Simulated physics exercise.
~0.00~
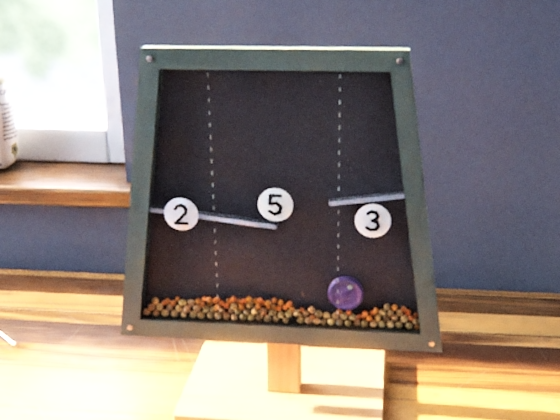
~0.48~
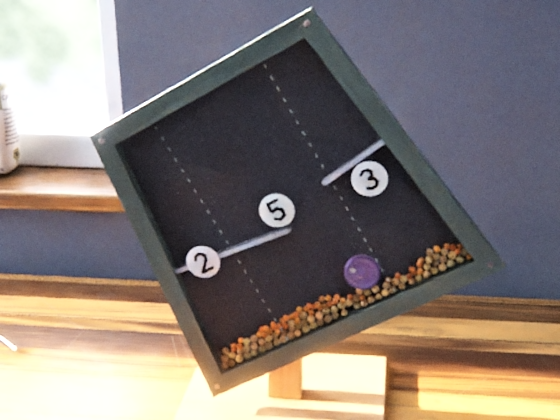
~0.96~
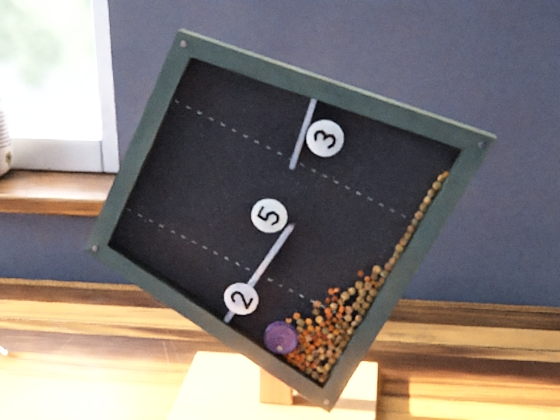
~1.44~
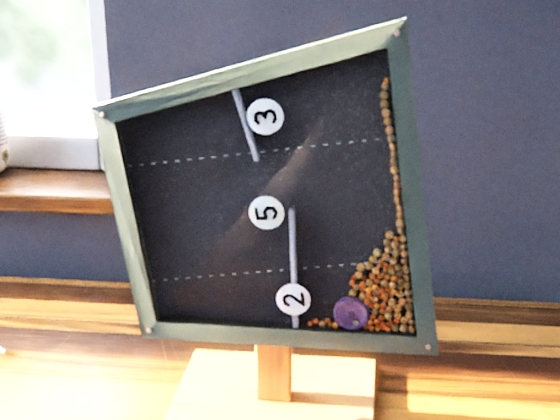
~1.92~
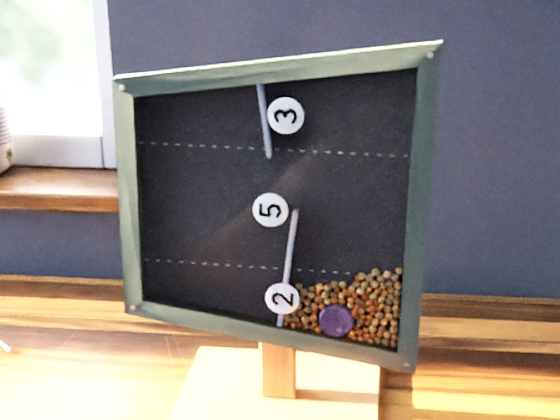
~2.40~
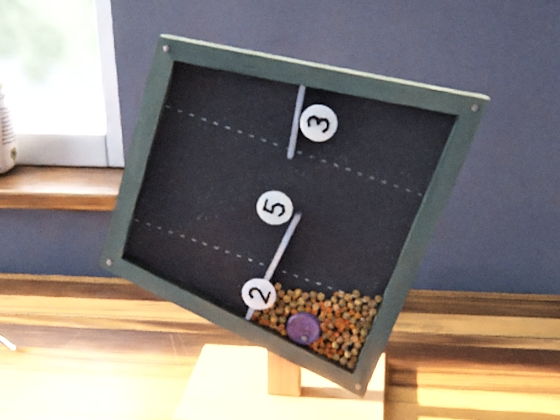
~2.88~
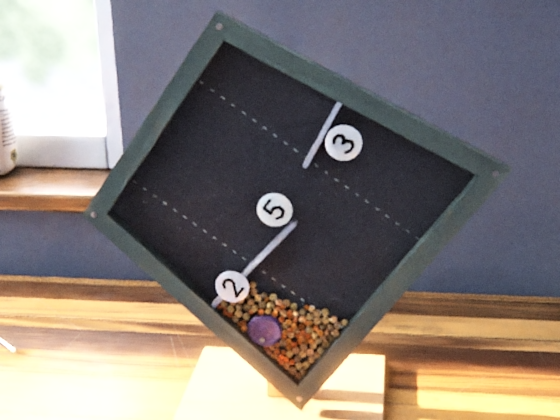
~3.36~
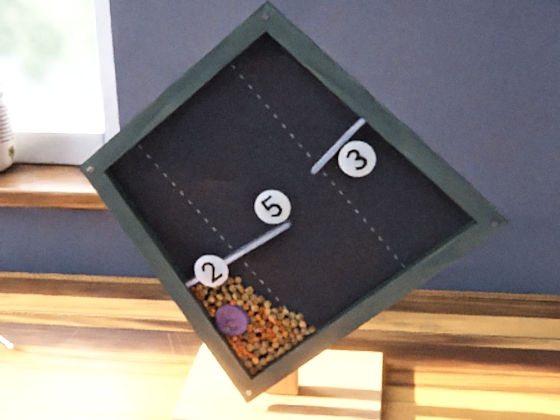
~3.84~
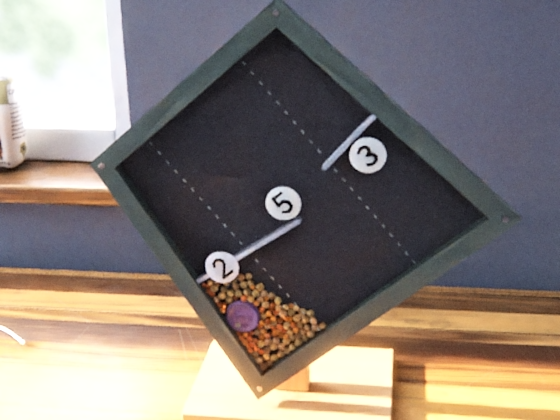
A framed box tilts anticlockwise, then partly back, leaving beads and a purple disc bottom left.
